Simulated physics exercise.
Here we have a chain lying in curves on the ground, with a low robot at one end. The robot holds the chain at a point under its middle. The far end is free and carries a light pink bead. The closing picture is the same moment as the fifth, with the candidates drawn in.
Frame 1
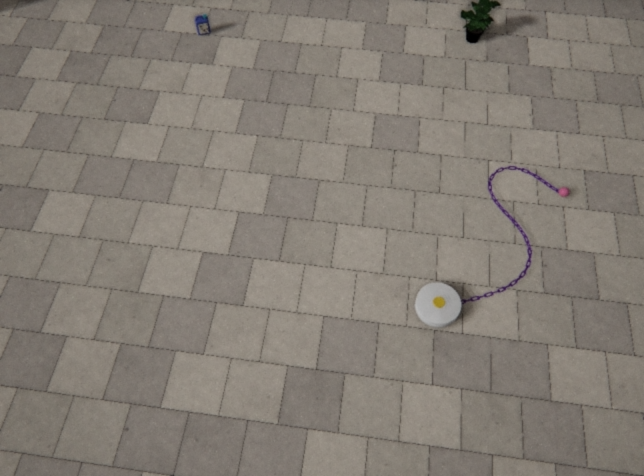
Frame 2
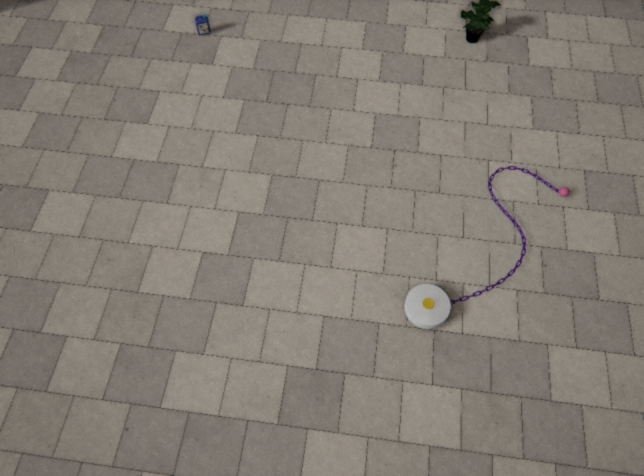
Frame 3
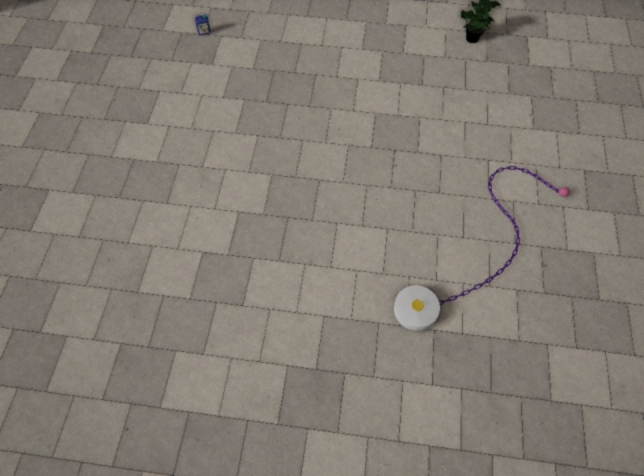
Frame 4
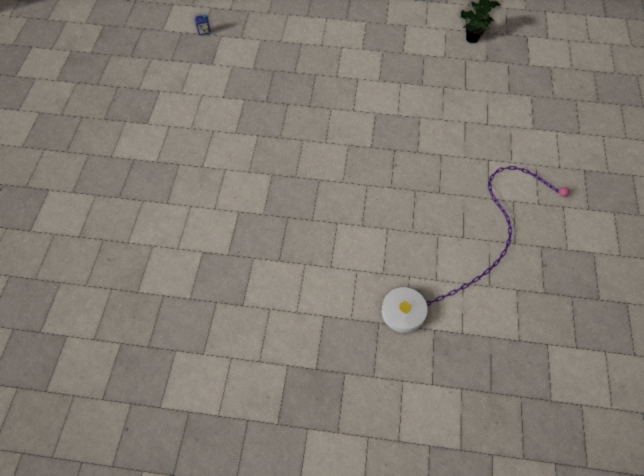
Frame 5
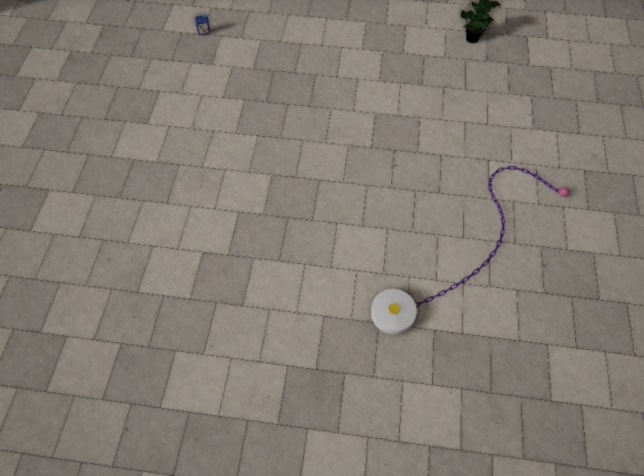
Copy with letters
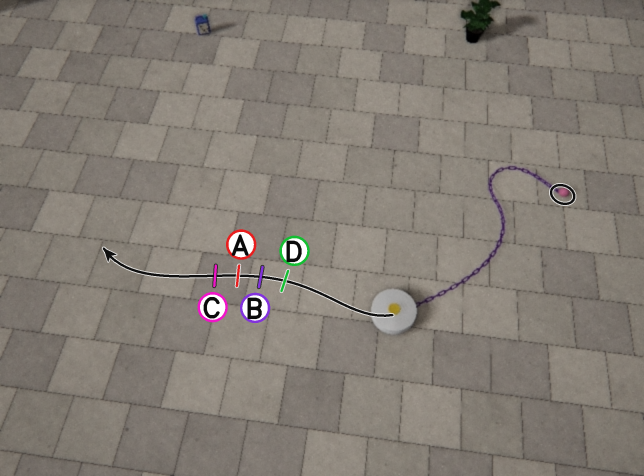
A low round white robot sliding slowly left across grey paving, drawing the near part of a curved purple chain along behind it.
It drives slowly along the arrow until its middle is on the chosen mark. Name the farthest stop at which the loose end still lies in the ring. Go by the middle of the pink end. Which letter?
Up to mark D.
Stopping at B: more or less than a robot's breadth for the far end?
By then, less.
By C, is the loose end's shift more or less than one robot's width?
More.
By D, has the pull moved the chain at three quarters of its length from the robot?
Yes.
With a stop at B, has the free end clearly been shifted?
Yes.
On the marked copy, A at (238, 276); B at (261, 277); C at (215, 276); D at (285, 281); the ring at (563, 194); the route from (393, 315) via (243, 276) to (104, 248).
Following D. Soon after the start, robot (354, 306), middle of the chain (480, 234), free end (564, 192).
Later, robot (316, 288), middle of the chain (459, 238), free end (564, 192).
In the end, robot (284, 277), middle of the chain (435, 239), free end (559, 189); the free end is still in its ring.
As for the rest, A drags the free end to (526, 194); B drags the free end to (543, 189); C drags the free end to (509, 201).
